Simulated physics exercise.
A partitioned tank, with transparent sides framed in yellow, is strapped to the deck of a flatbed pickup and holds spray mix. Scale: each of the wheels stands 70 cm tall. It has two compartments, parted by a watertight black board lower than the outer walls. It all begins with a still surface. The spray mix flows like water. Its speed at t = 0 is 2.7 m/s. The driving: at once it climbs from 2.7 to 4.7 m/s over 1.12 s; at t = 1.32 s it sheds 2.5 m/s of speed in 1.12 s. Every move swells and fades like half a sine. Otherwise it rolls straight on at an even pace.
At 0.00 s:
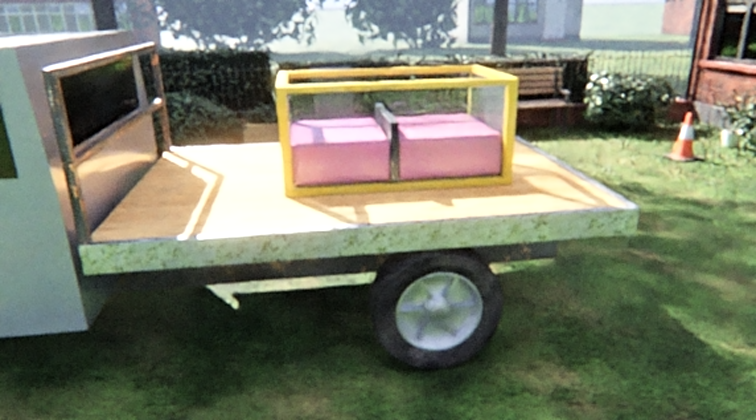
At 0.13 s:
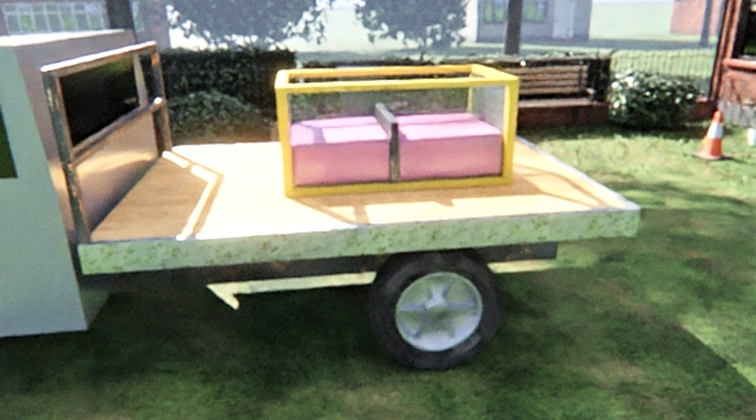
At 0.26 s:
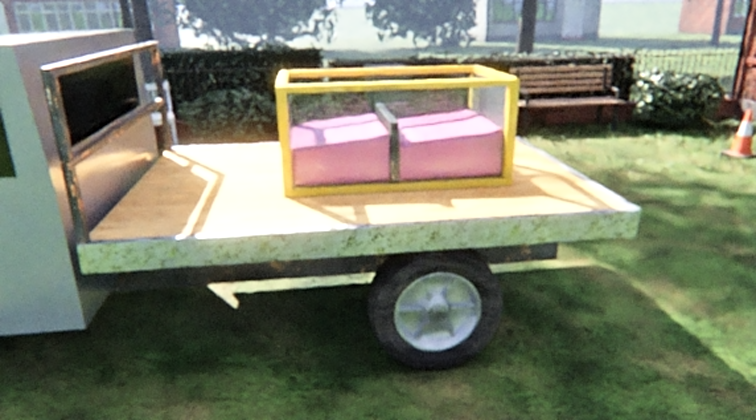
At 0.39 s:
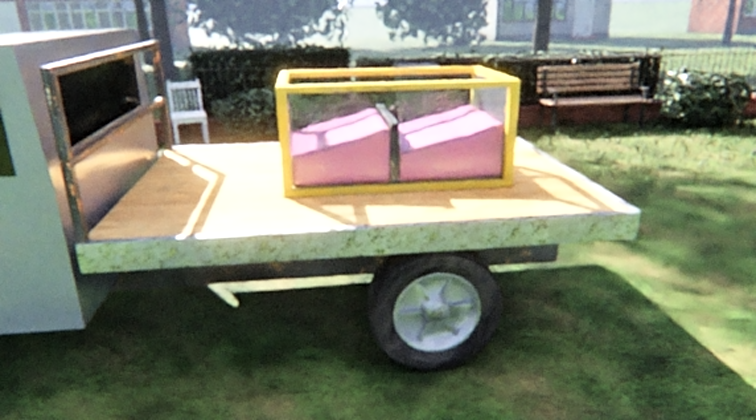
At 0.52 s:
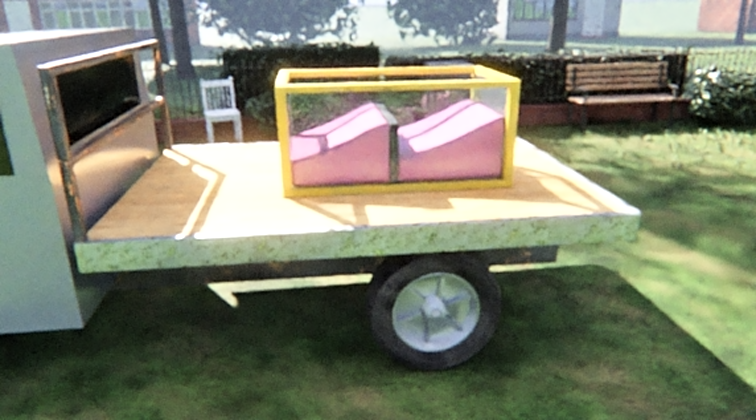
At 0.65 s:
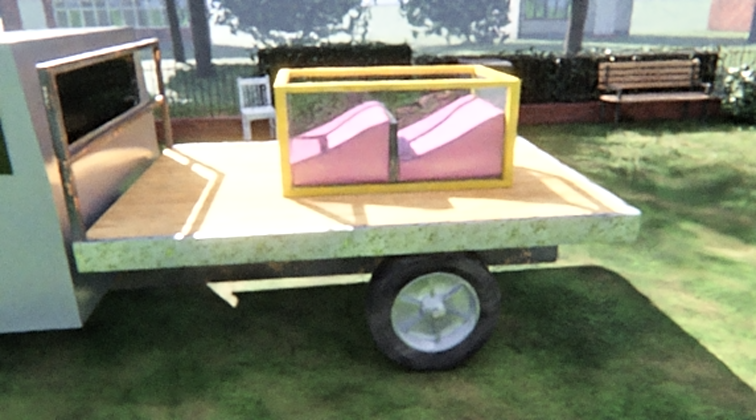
A flatbed truck rolls left, then pink liquid in its divided tank slopes up rightward.
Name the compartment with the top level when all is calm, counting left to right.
The first compartment from the left.
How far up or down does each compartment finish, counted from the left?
From the left: 1 up, 1 down.
By 1.25 s the compartments hold 25, 25 cm, left to right.
By 2.05 s the compartments hold 25, 25 cm, left to right.
By 2.95 s the compartments hold 26, 24 cm, left to right.
By 5.43 s the compartments hold 26, 24 cm, left to right.
